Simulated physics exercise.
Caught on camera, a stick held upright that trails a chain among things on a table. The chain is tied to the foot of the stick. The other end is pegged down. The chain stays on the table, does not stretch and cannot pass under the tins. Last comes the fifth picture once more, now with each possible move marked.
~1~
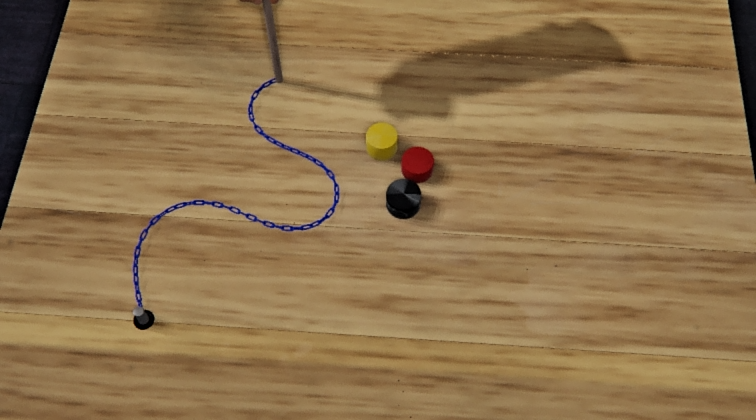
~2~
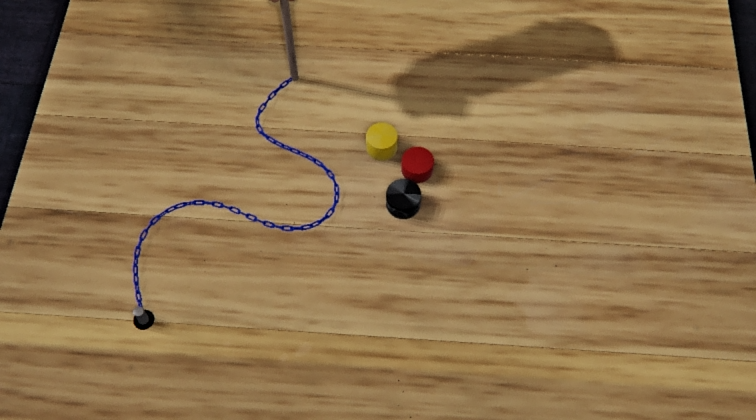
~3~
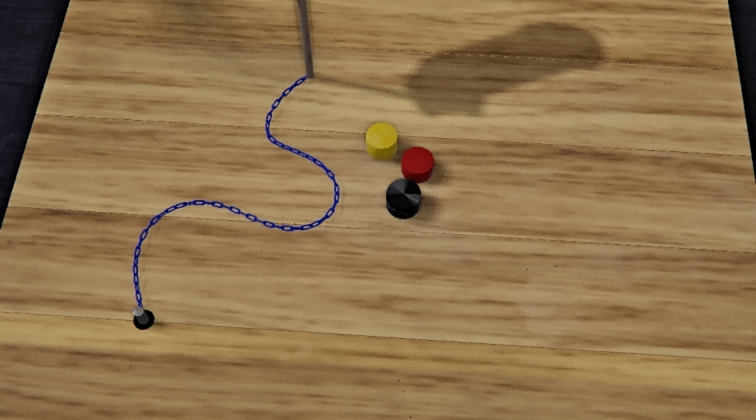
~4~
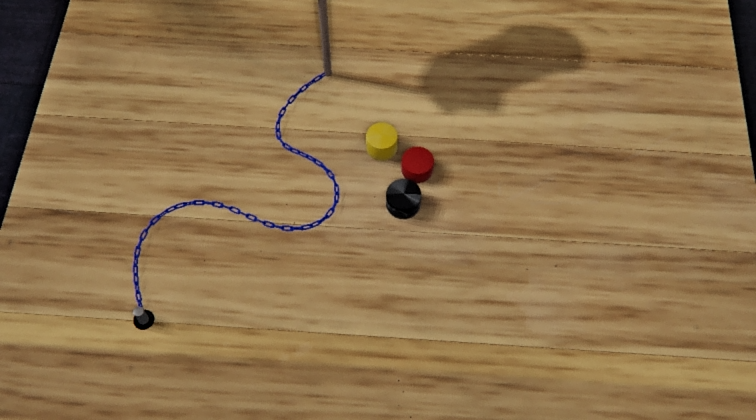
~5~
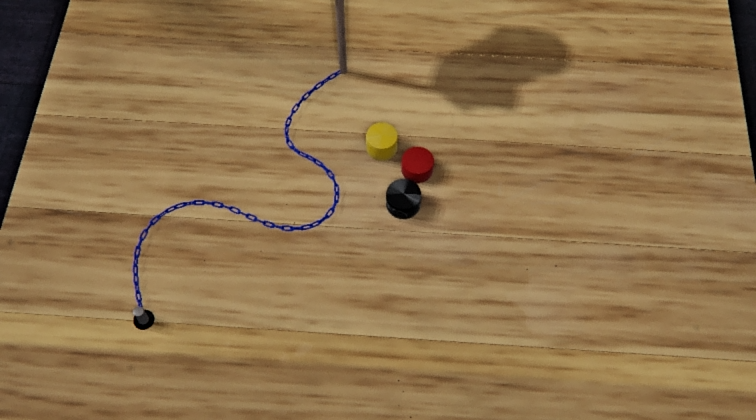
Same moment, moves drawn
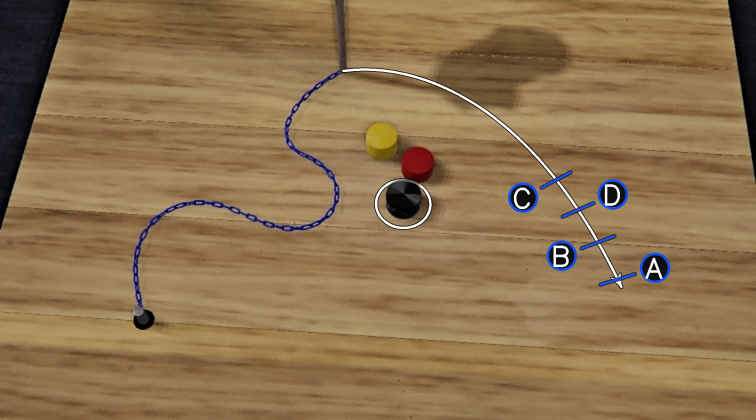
A blue chain pegged down at one end was pulled slowly to the right by an upright stick, its upper curve shifting while the rest lay still, and the yellow, red and black tins nearby stayed untouched.
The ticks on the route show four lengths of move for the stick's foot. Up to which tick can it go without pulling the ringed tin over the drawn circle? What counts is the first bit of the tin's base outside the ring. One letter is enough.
It can go as far as B.
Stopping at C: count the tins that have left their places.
By then, none.
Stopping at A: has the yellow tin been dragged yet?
Yes.
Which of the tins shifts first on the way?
Yellow.
On the marked copy, A at (618, 279); B at (598, 242); C at (556, 180); D at (578, 210); the ring at (403, 204); the route from (343, 71) via (511, 131) to (621, 287).
Following B. Soon after the start, foot of the stick (452, 92); black tin (403, 199).
Later, foot of the stick (540, 161); black tin (403, 199).
In the end, foot of the stick (598, 243); black tin (403, 199); yellow tin (387, 170); the black tin is still in its ring.
As for the rest, A drags the ringed tin to (405, 220); C is safe but short; D is safe but short.
